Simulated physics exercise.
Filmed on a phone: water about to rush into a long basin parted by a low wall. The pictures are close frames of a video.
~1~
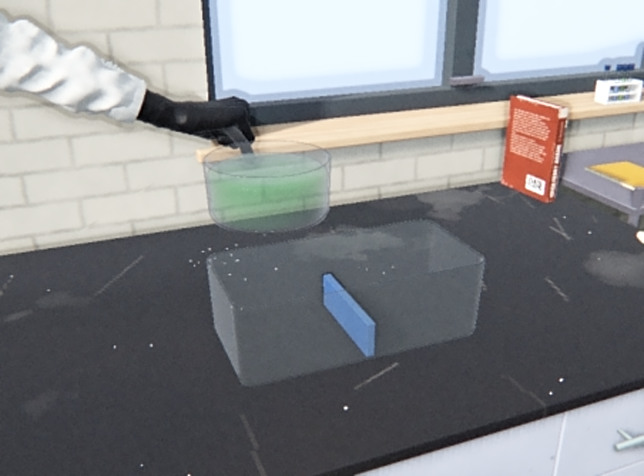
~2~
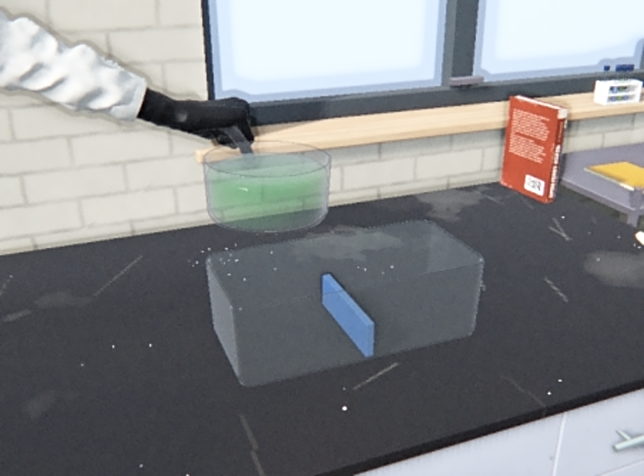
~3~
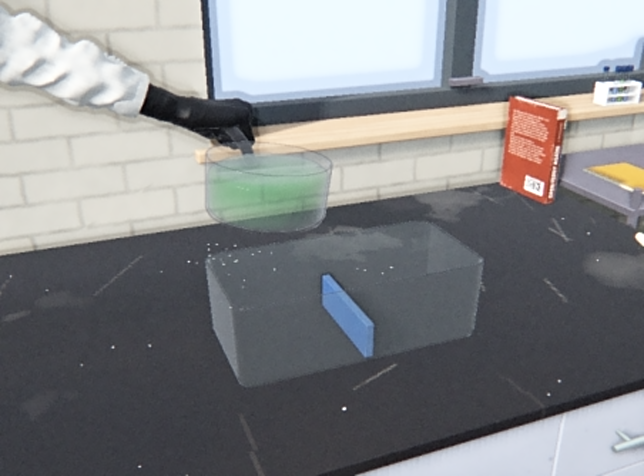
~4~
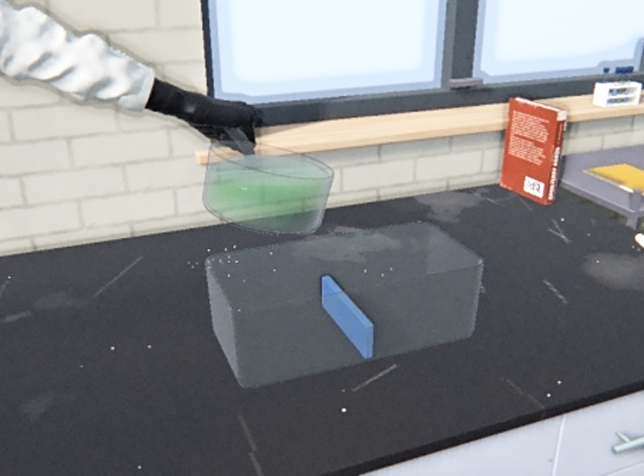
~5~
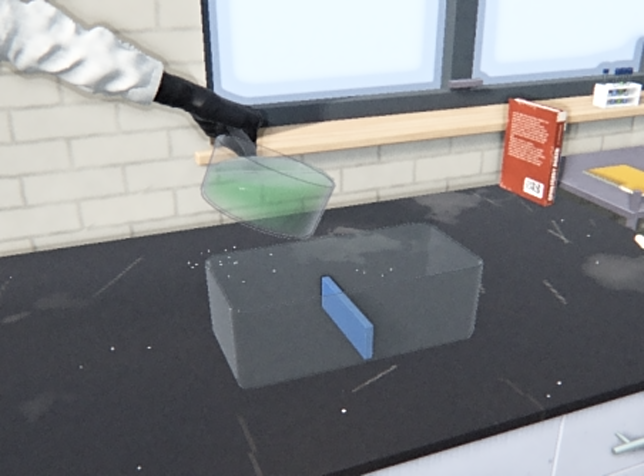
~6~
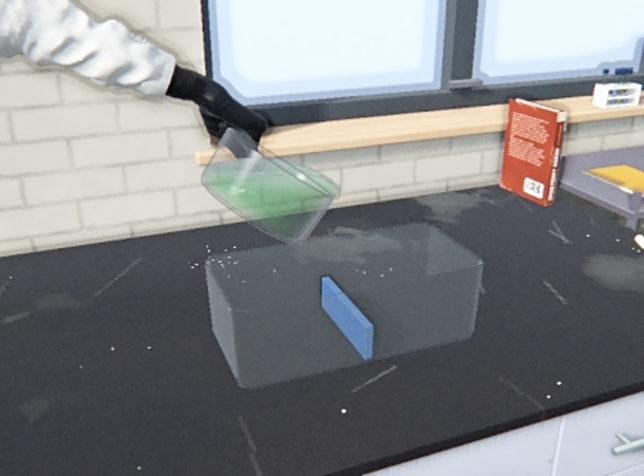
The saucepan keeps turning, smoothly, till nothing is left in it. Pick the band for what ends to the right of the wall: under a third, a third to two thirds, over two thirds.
It comes to from a third to two thirds.
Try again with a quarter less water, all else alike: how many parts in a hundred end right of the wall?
It comes to 40 per cent or so.
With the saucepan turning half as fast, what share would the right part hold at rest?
It comes to 70 per cent or so.
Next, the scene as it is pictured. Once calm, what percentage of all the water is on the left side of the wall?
Roughly 50 in a hundred.
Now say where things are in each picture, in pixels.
It leans 0°; its right rim is at (326, 152); the water meets the walls at (208, 176) and (322, 161); the long basin's rim runs from (220, 283) to (456, 240); the wall's top is at (348, 298), in the first picture.
It leans 2°; its right rim is at (326, 154); the water meets the walls at (207, 175) and (322, 161), in the second picture.
It leans 7°; its right rim is at (327, 159); the water meets the walls at (207, 173) and (323, 164), in the third picture.
It leans 14°; its right rim is at (329, 169); the water meets the walls at (208, 174) and (325, 167), in the fourth picture.
It leans 24°; its right rim is at (329, 180); the water meets the walls at (210, 174) and (328, 174); 1 per cent is over the edge, in the fifth picture.
It leans 36°; its right rim is at (327, 193); the water meets the walls at (205, 174) and (316, 179); 5 per cent is over the edge, in the sixth picture.
A moment on, the saucepan is tipped right over and 19 per cent is still to pour, 10 is left of the wall and 36 right of it.
Next, the saucepan is tipped right over and 3 per cent is still to pour, 39 is left of the wall and 49 right of it.
Then the saucepan is tipped right over and 1 per cent is still to pour, 45 is left of the wall and 49 right of it.
Later the saucepan is tipped right over and 0 per cent is still to pour, 48 is left of the wall and 50 right of it.
At rest 48 per cent lies left of the wall, 49 right of it and 2 outside.
